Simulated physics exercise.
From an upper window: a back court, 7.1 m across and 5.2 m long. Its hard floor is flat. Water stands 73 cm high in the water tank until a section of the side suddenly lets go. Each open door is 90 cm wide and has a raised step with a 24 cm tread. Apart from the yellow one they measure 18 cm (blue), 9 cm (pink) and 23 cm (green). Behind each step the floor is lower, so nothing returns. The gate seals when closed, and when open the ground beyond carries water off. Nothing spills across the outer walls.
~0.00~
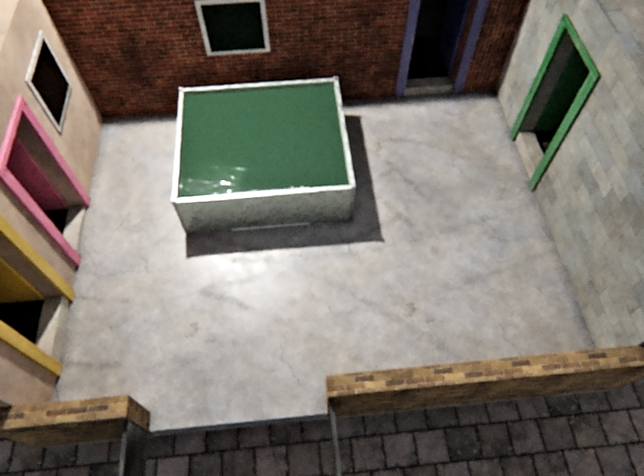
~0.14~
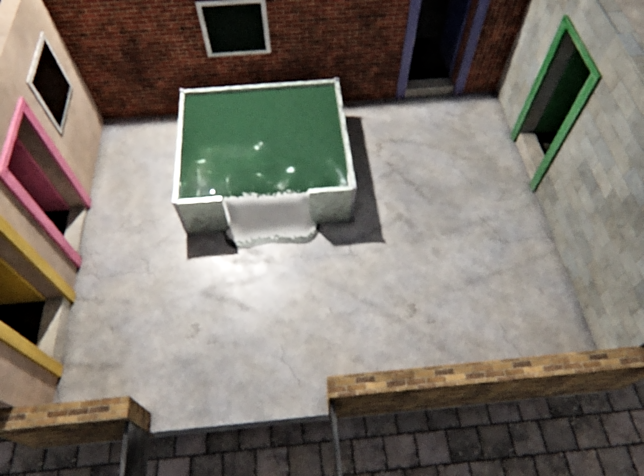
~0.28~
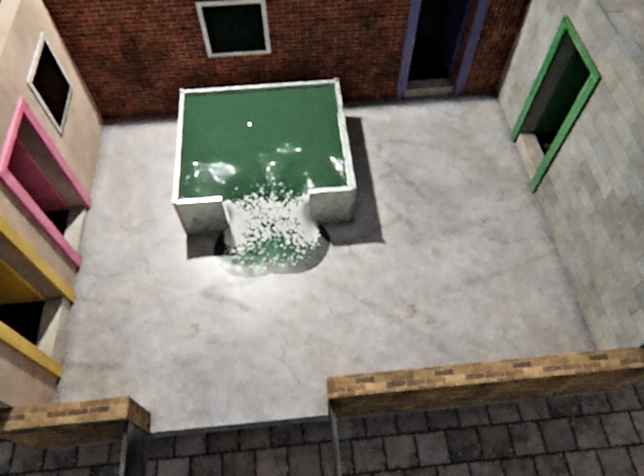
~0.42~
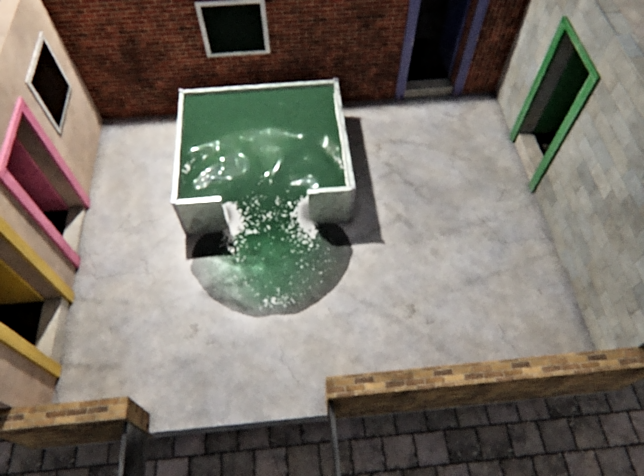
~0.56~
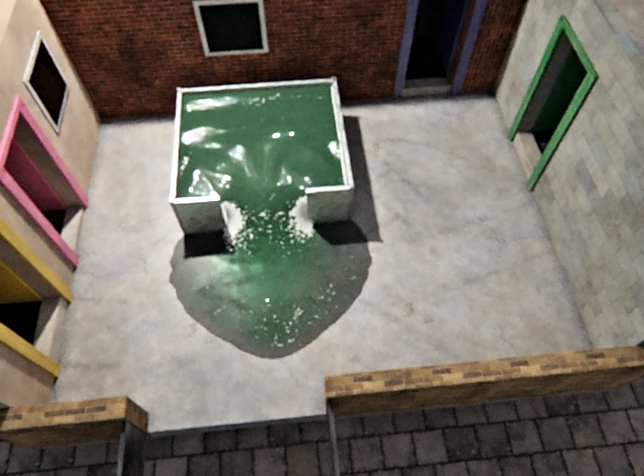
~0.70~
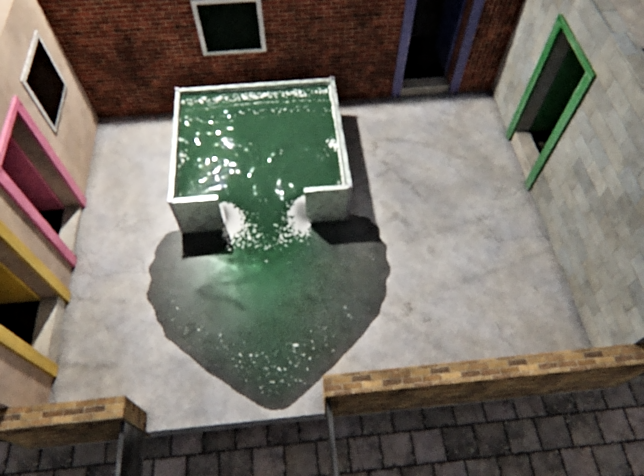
In this clip, green water in a square tank sits still in a walled court until the middle of its near side gives way, and the water pours through the gap, spreading forward and sideways across the pale floor.
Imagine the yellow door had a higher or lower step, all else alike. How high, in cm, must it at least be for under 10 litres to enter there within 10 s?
Close to 6.5 cm is just enough.
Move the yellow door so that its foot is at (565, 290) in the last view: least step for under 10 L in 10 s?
Roughly 14.5 cm.
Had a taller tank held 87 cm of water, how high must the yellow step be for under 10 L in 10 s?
Then roughly 8.5 cm.
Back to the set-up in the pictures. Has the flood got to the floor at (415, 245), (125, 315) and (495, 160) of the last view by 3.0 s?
In turn: Not reached, flooded, not reached.
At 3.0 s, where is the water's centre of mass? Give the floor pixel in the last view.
At about (281, 223).
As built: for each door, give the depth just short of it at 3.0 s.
Depths in cm: Blue 0, pink 0, yellow 9, green 0.
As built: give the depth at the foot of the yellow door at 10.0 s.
About 3.5 cm.
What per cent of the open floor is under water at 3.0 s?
About 45 per cent.
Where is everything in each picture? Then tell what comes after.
The first frame shows the water tank at (262, 139) is whole and still, 73 cm deep; the yellow door at (28, 302) is dry.
In the second frame, water pours out at (269, 216) and has run 0.3 m, to (238, 245); about 7 cm deep outside, 73 cm at the back.
In the third frame, the gap is at (269, 217), the front 0.8 m out at (247, 273); the back of the water tank holds 73 cm.
In the fourth frame, the gap is at (268, 217), the front 1.4 m out at (251, 310); the back of the water tank holds 73 cm.
In the fifth frame, the front is at (273, 353), 2.1 m from the gap at (266, 216); 3.9 m2 of floor is wet, 70 cm left at the back.
In the sixth frame, the front is at a hidden place, 2.7 m from the gap at (265, 215); 5.9 m2 of floor is wet, 62 cm left at the back; 1.4 m in a straight line remain to the yellow door at (24, 303).
After 1.4 s water covers 30 % of the floor, deepest (42 cm) near (270, 231); it has not reached the yellow door.
After 3.0 s water covers 45 % of the floor, deepest (28 cm) near (595, 365); 9 cm at the yellow door, 0 litres in over its 24 cm step.
After 10.0 s water covers 95 % of the floor, deepest (12 cm) near (233, 114); 4 cm at the yellow door, 0 litres in over its 24 cm step.
At the yellow door as built, the water arrived by 1.8 s and peaked near 10 cm at 2.8 s.
Run again over the same 10 s with other heights there, 15 litres in over 5.5 cm, 6 litres over 7.5 cm. The limit of 10 litres is kept from about 6.5 cm up.
